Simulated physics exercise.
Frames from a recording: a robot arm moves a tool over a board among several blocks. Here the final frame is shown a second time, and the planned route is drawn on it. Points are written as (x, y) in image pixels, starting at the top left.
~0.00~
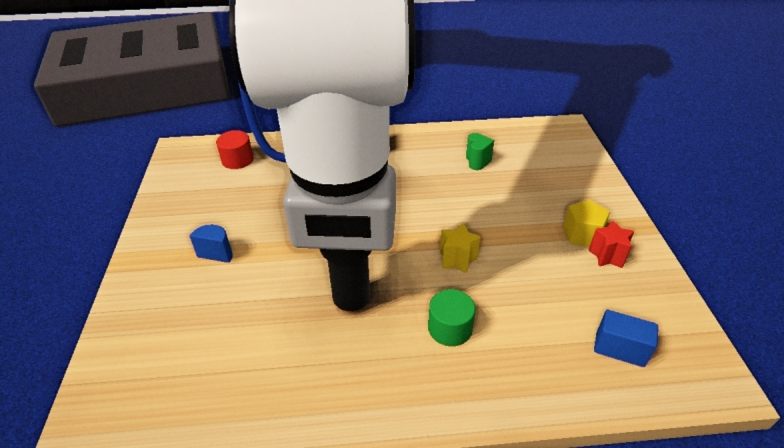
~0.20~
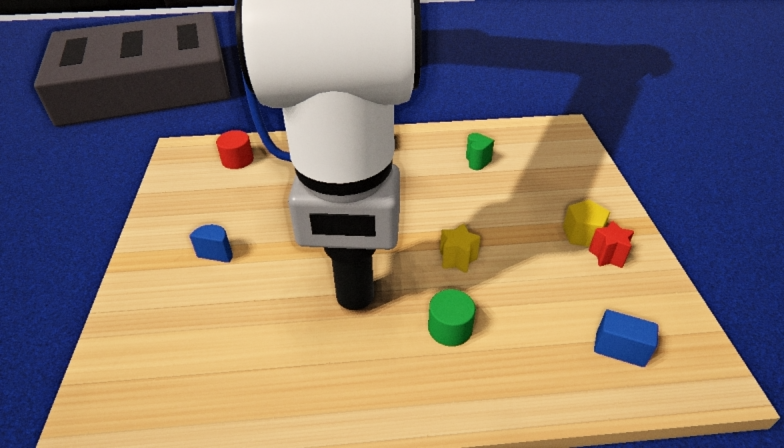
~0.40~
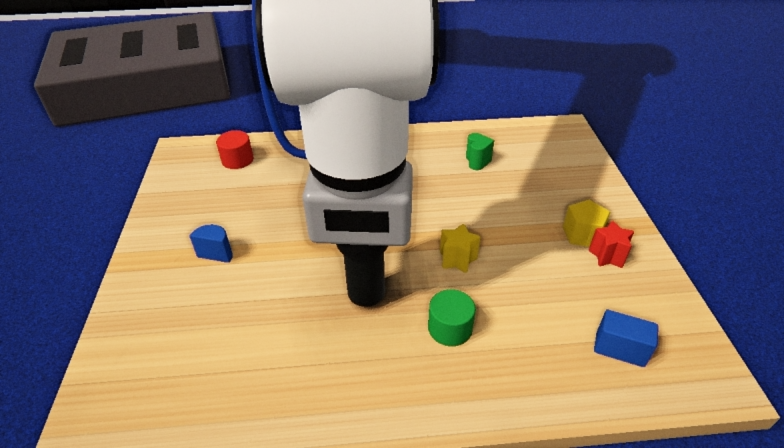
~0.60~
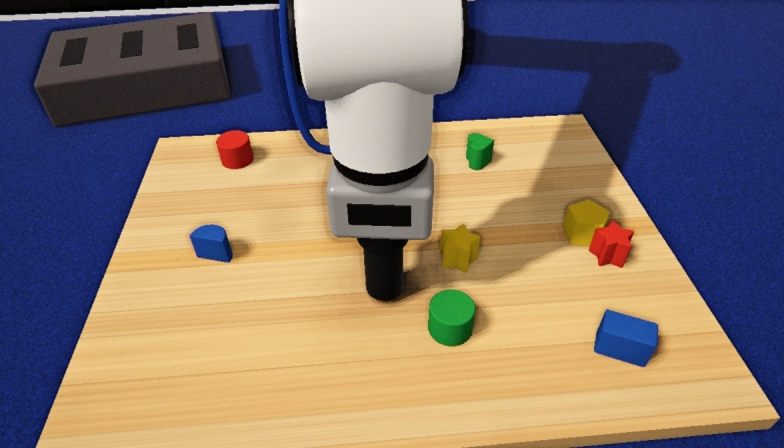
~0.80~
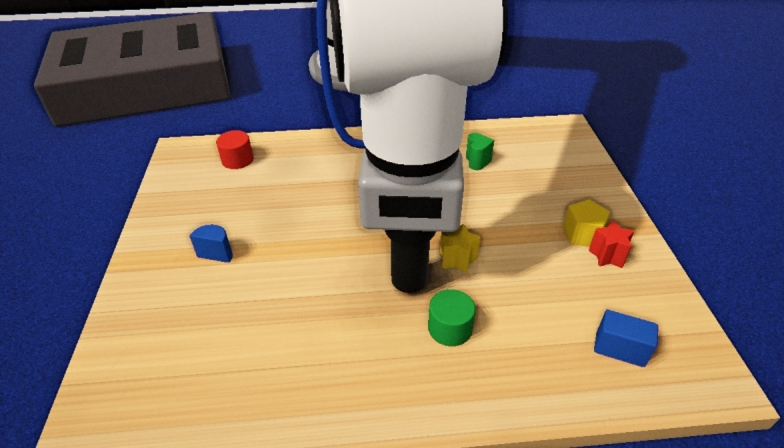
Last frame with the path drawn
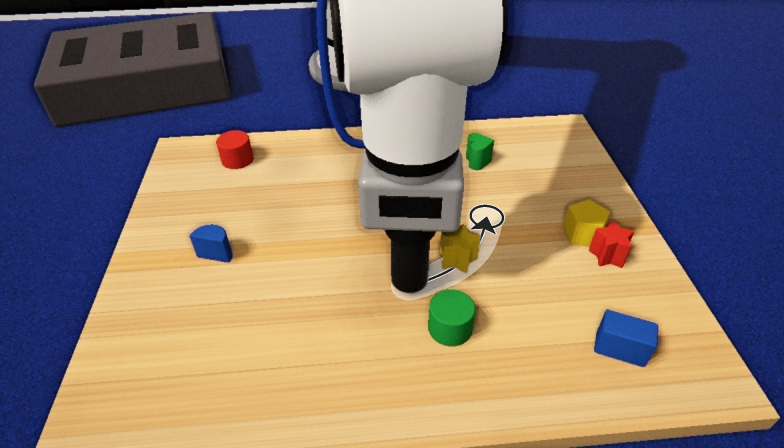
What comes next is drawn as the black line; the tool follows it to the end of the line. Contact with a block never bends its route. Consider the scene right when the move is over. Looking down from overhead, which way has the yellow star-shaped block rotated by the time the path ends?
Viewed from above, clockwise.
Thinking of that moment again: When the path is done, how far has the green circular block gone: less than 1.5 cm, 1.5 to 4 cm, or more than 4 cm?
It moves less than 1.5 cm.
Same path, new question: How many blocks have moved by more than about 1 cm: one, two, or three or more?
It displaces one.
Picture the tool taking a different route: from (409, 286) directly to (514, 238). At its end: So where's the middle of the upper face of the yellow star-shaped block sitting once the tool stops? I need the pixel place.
(507, 196)
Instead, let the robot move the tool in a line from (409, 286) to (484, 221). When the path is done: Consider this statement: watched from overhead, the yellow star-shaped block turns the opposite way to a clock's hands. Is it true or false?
False
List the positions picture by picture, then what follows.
Tip of the tool at (351, 297), middles of tops, green circular block at (453, 306), yellow star-shaped block at (460, 236), in the first frame.
Tool at (355, 296), nothing pushed, in the second frame.
Tool at (366, 292), nothing pushed, in the third frame.
Tool at (385, 287), nothing pushed, in the fourth frame.
Tool at (409, 279), green circular block at (453, 306), yellow star-shaped block at (460, 236), in the fifth frame.
The line goes from (409, 286) by way of (450, 270) and (477, 245) to (487, 216).
What follows on the original path. One third of the way, tool at (452, 263); yellow star-shaped block at (476, 226).
Two thirds of the way, tool at (479, 237); yellow star-shaped block at (500, 202), turned 15° anticlockwise.
At the end, tool at (488, 210); green circular block unmoved; yellow star-shaped block at (518, 185), turned 30° clockwise.
